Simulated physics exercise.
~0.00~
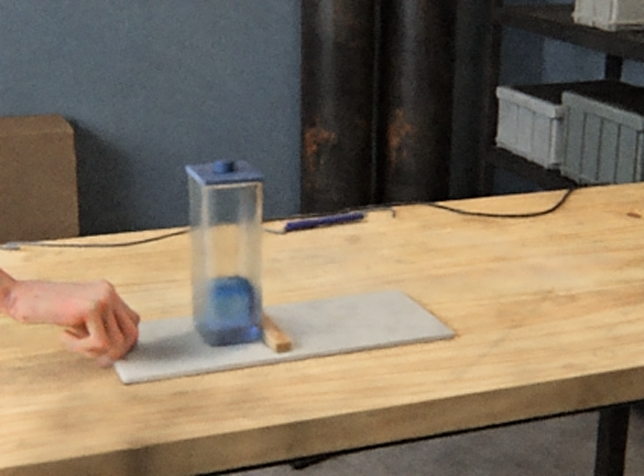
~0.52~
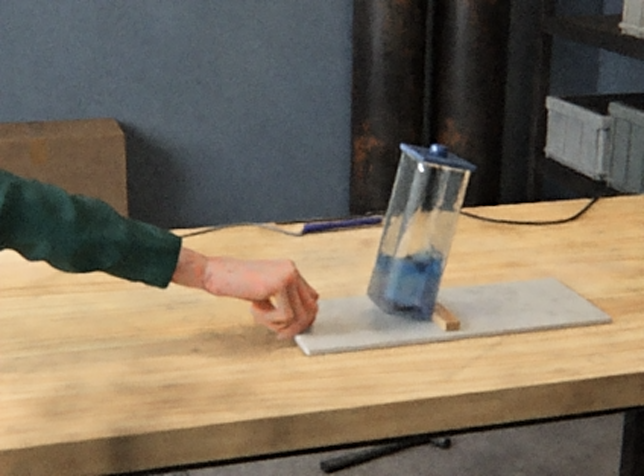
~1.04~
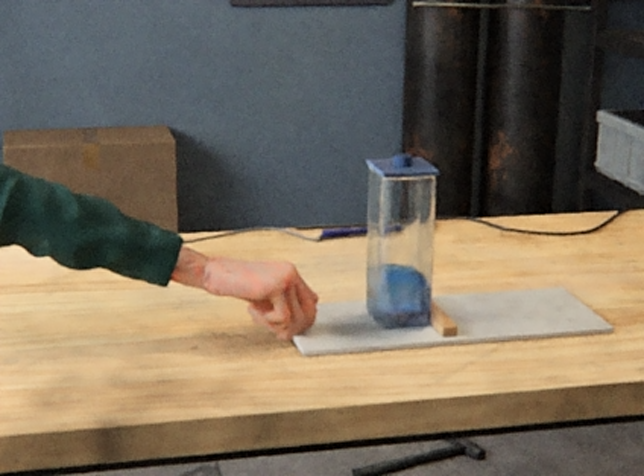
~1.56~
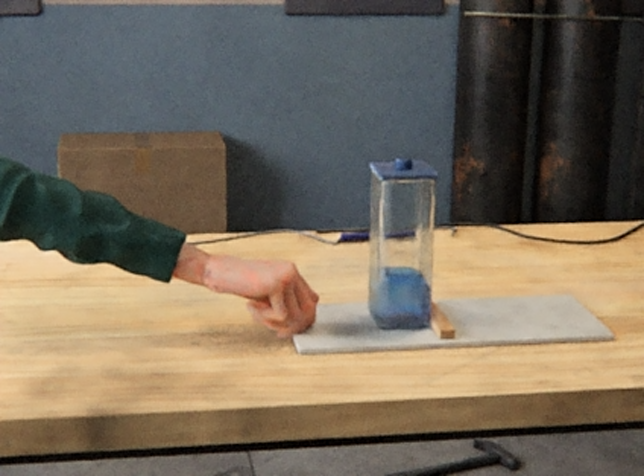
A clear canister of blue water tips on a hand-held board, then settles back upright.
